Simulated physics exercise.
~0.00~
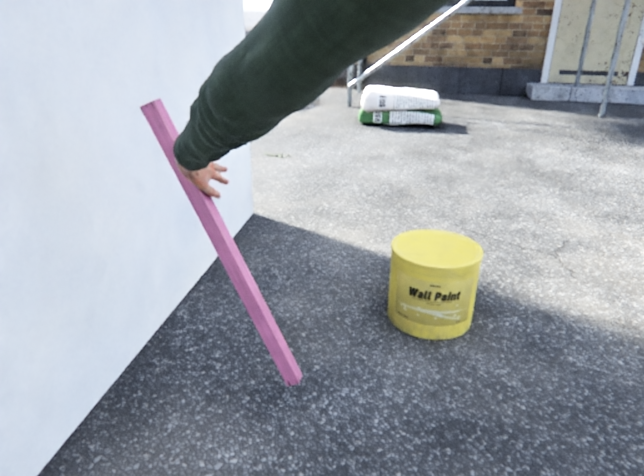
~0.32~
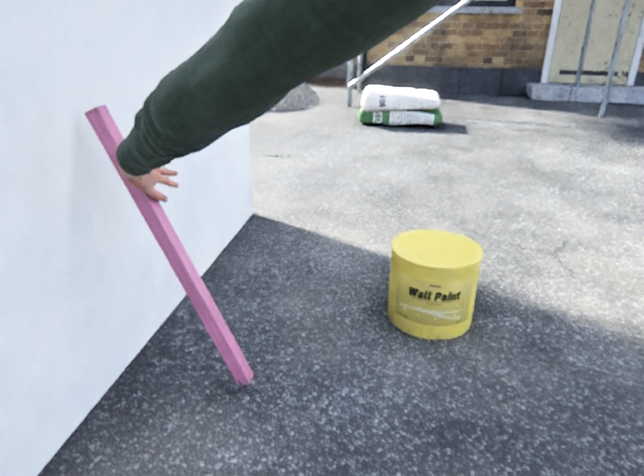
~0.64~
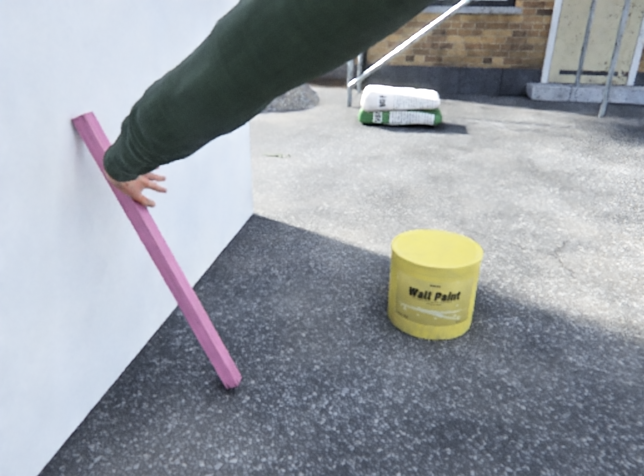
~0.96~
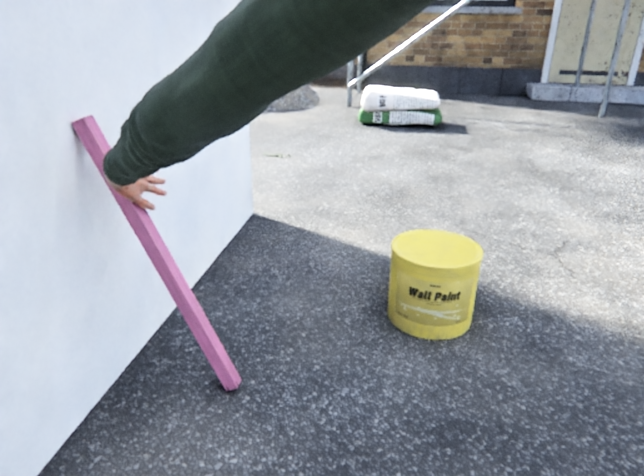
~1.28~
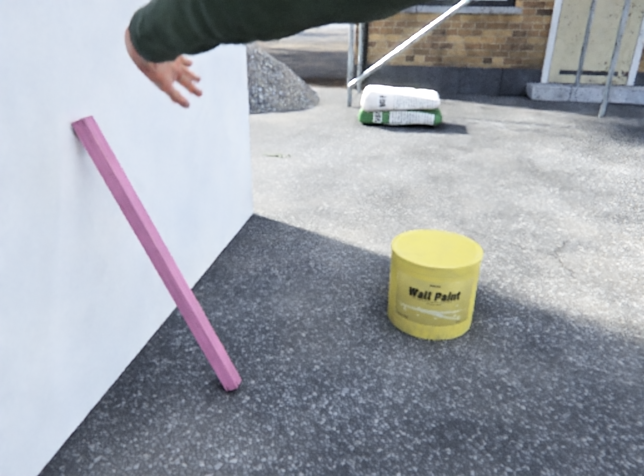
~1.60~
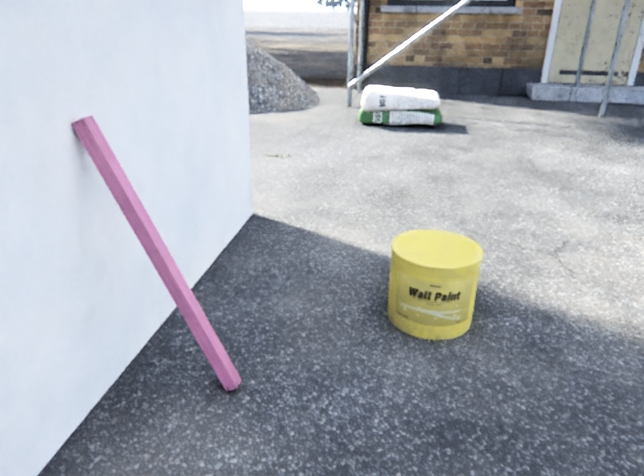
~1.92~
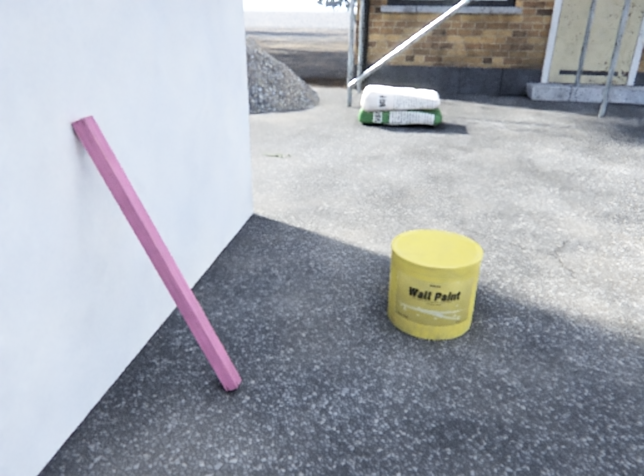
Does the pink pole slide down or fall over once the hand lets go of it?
No, the pink pole stays leaning against the white wall after the hand lets go and draws away.
